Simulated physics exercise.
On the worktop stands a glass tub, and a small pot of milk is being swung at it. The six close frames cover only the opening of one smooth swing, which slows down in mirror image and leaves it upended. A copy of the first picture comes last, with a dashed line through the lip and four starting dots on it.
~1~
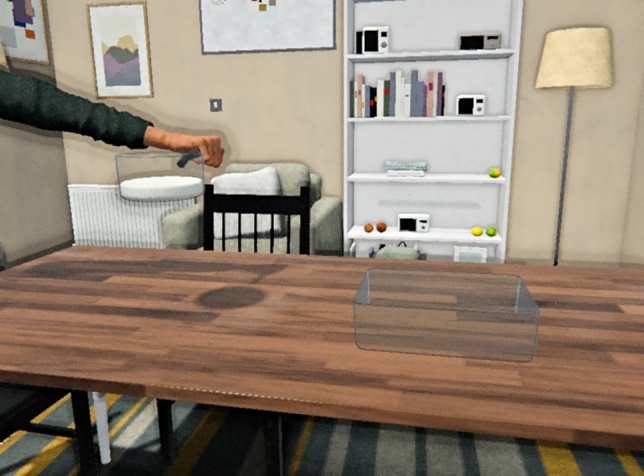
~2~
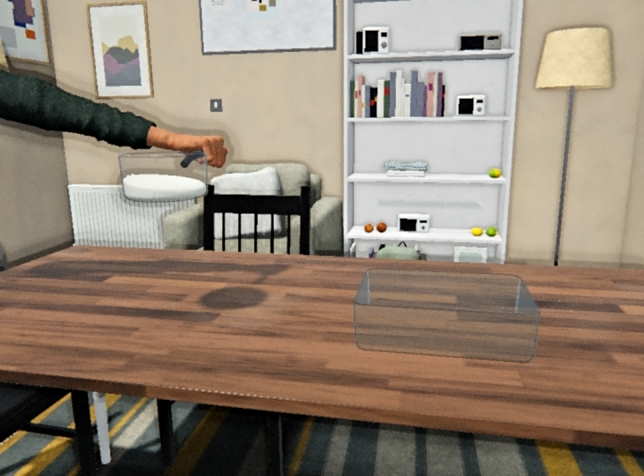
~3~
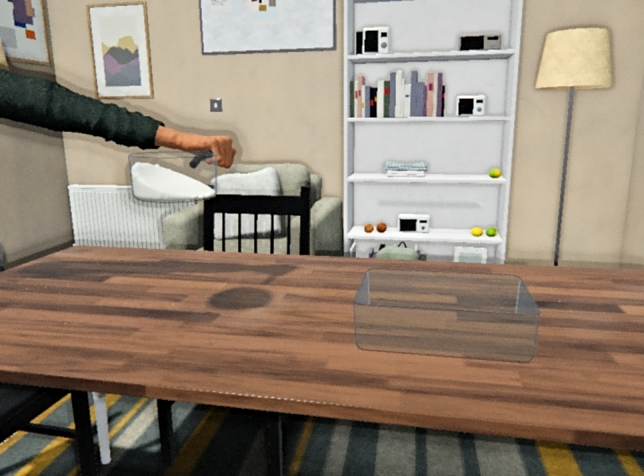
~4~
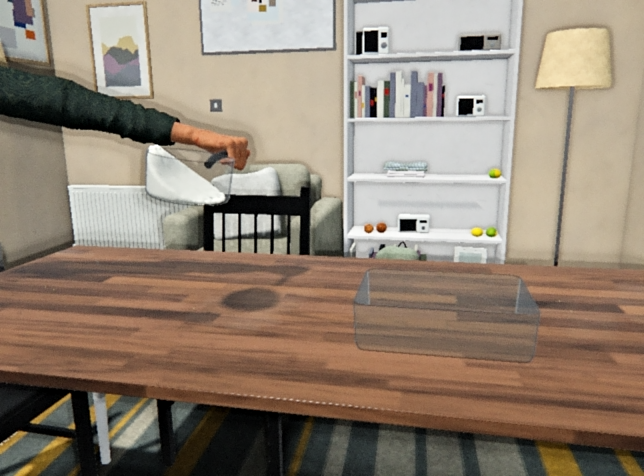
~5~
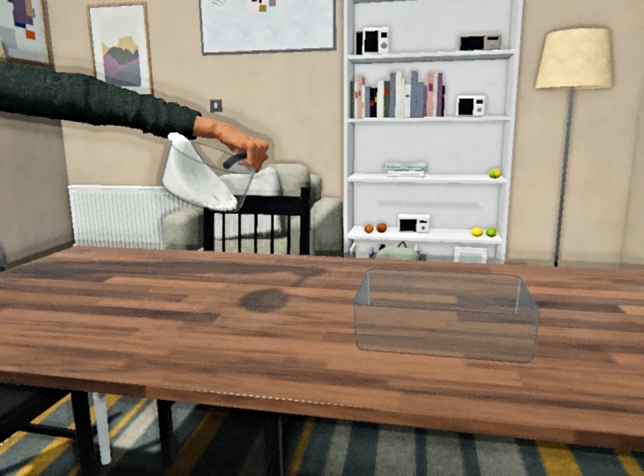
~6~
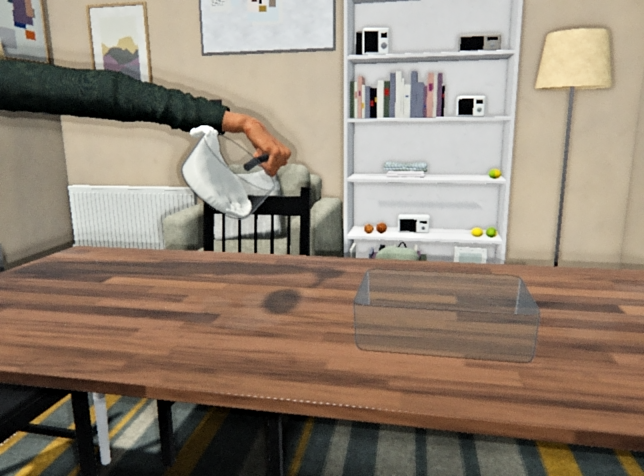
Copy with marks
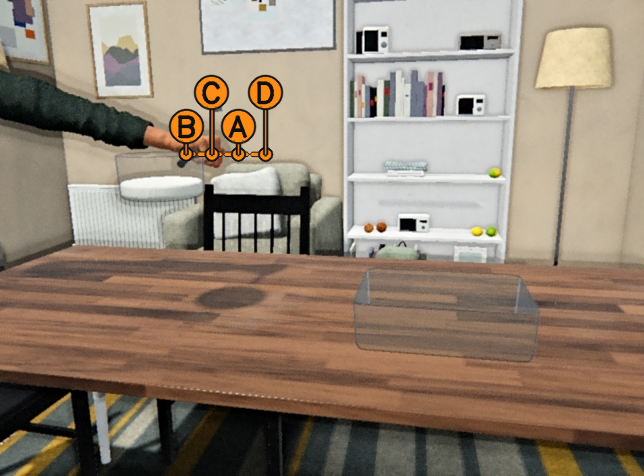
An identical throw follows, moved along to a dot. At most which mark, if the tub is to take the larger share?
Take C.
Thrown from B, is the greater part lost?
Yes, that goes wrong.
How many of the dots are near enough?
Three of them.
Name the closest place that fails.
Place B.
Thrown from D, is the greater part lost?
No, not at all.
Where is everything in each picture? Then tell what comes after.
Upright, lip at (198, 154); tub from (355, 347) to (533, 361); nothing has left yet.
Upright, lip at (201, 154); nothing has left yet.
Upright, lip at (212, 155); nothing has left yet.
Tipped about 9°, lip at (230, 161); nothing has left yet.
Tipped about 23°, lip at (252, 173); milk is over the rim, down to (185, 142).
Tipped about 42°, lip at (272, 188); milk is over the rim, down to (197, 136).
On the marked copy, A at (238, 154); B at (186, 154); C at (211, 154); D at (265, 154).
With A, about 77 % lands in the tub, 9 % falls short and 14 % goes beside or beyond.
With B, about 34 % lands in the tub, 62 % falls short and 4 % goes beside or beyond.
With C, about 62 % lands in the tub, 26 % falls short and 12 % goes beside or beyond.
With D, about 75 % lands in the tub, 7 % falls short and 18 % goes beside or beyond.
